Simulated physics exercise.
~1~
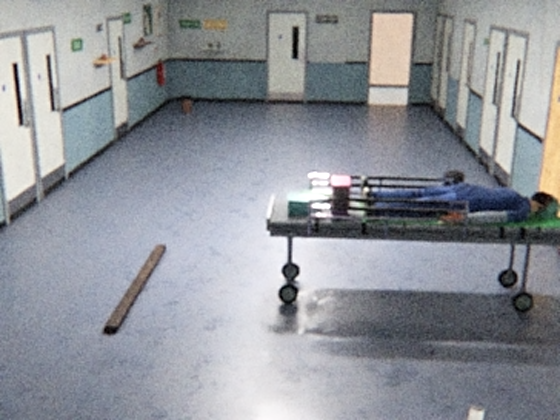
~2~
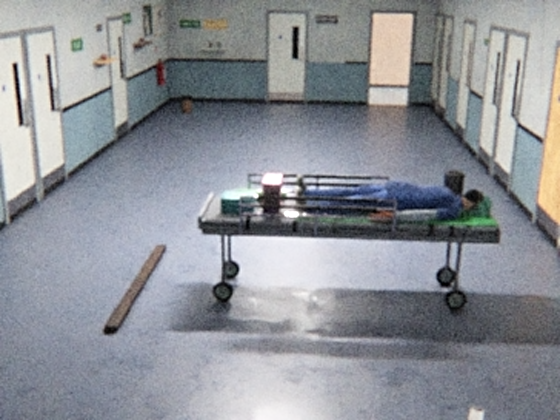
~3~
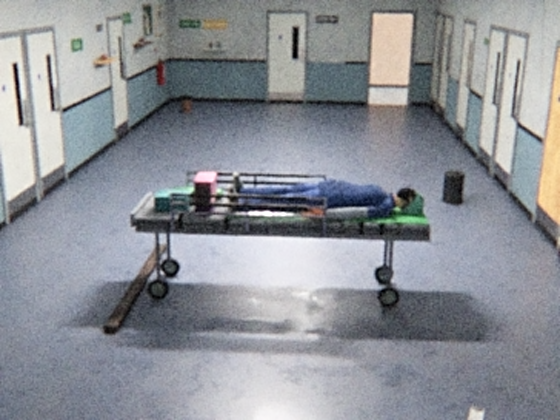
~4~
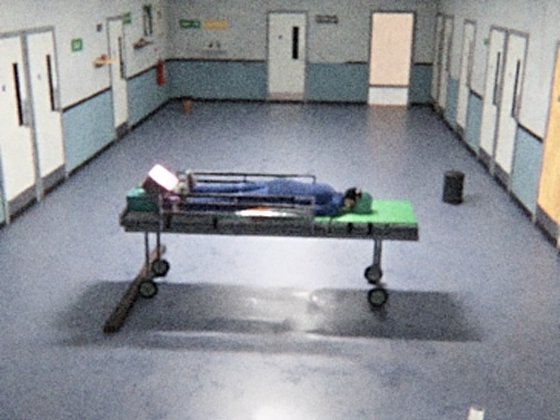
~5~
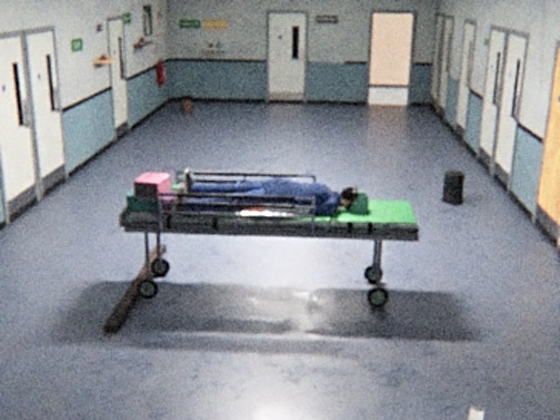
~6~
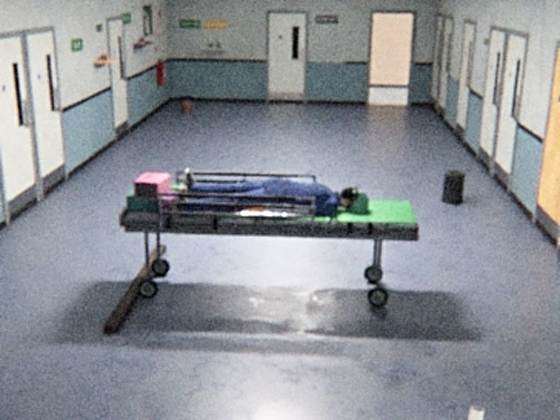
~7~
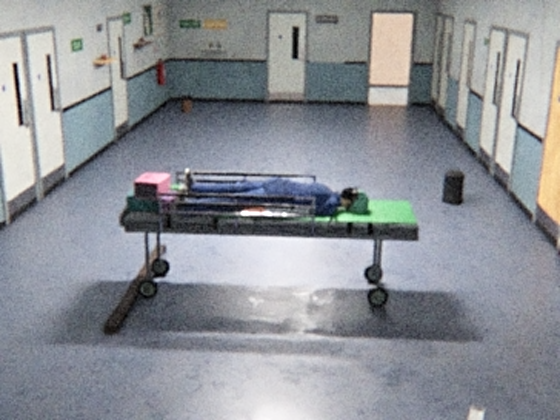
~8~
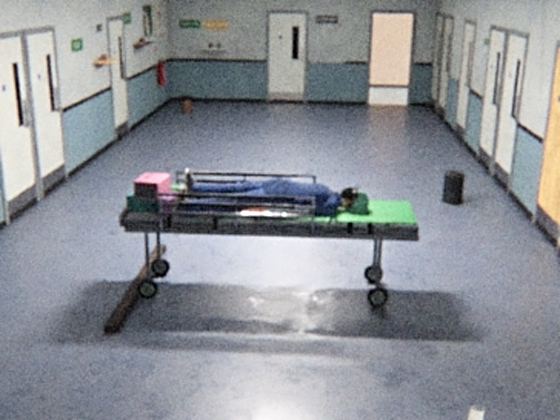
In a hospital corridor, a trolley carrying a person lying flat rolled left, feet first, and stopped short at a strip on the floor; the person slid a little further along, and a pink box toppled onto its side but stayed aboard.
